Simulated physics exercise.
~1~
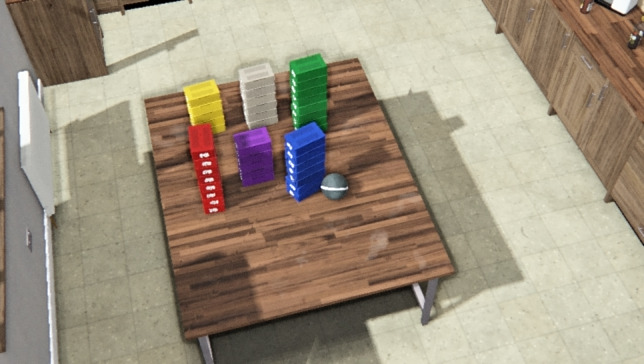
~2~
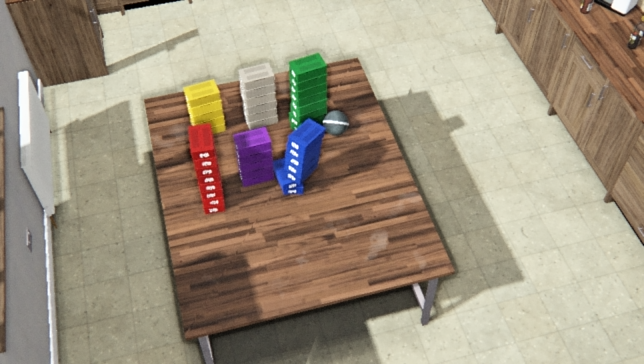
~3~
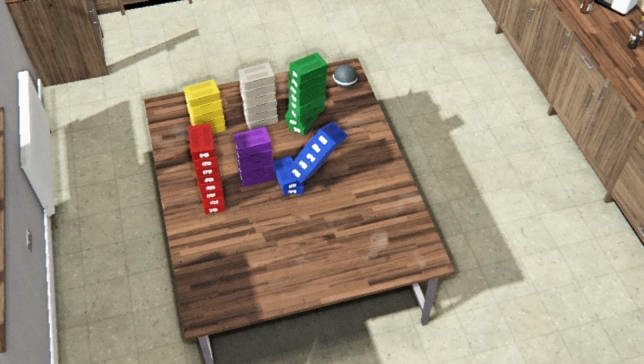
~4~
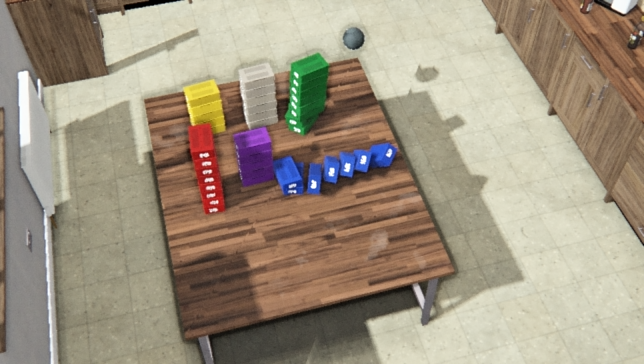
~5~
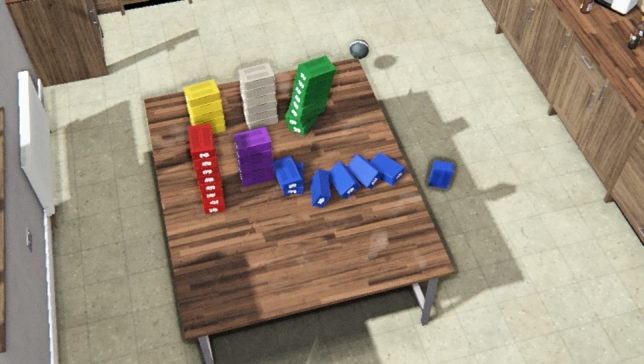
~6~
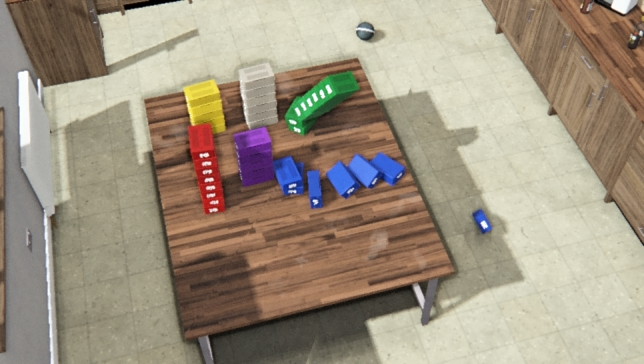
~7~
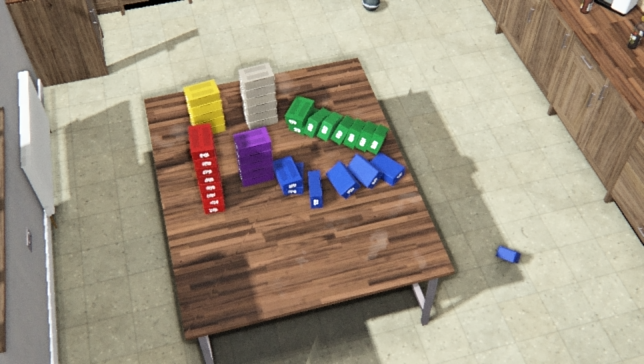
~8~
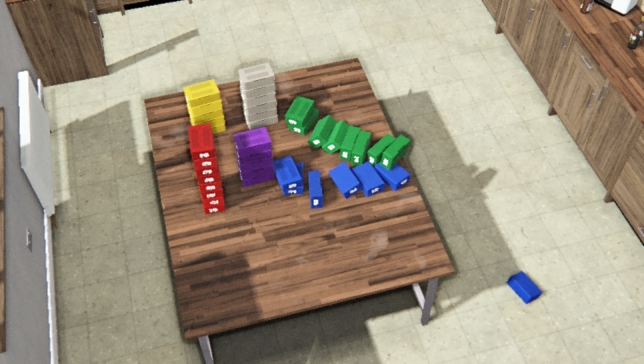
The blue stack on a wooden table toppled to the right as a dark ball rolled past it and off the far edge, then the green stack collapsed too, leaving one blue block on the floor while the red, yellow, purple and white stacks stood.
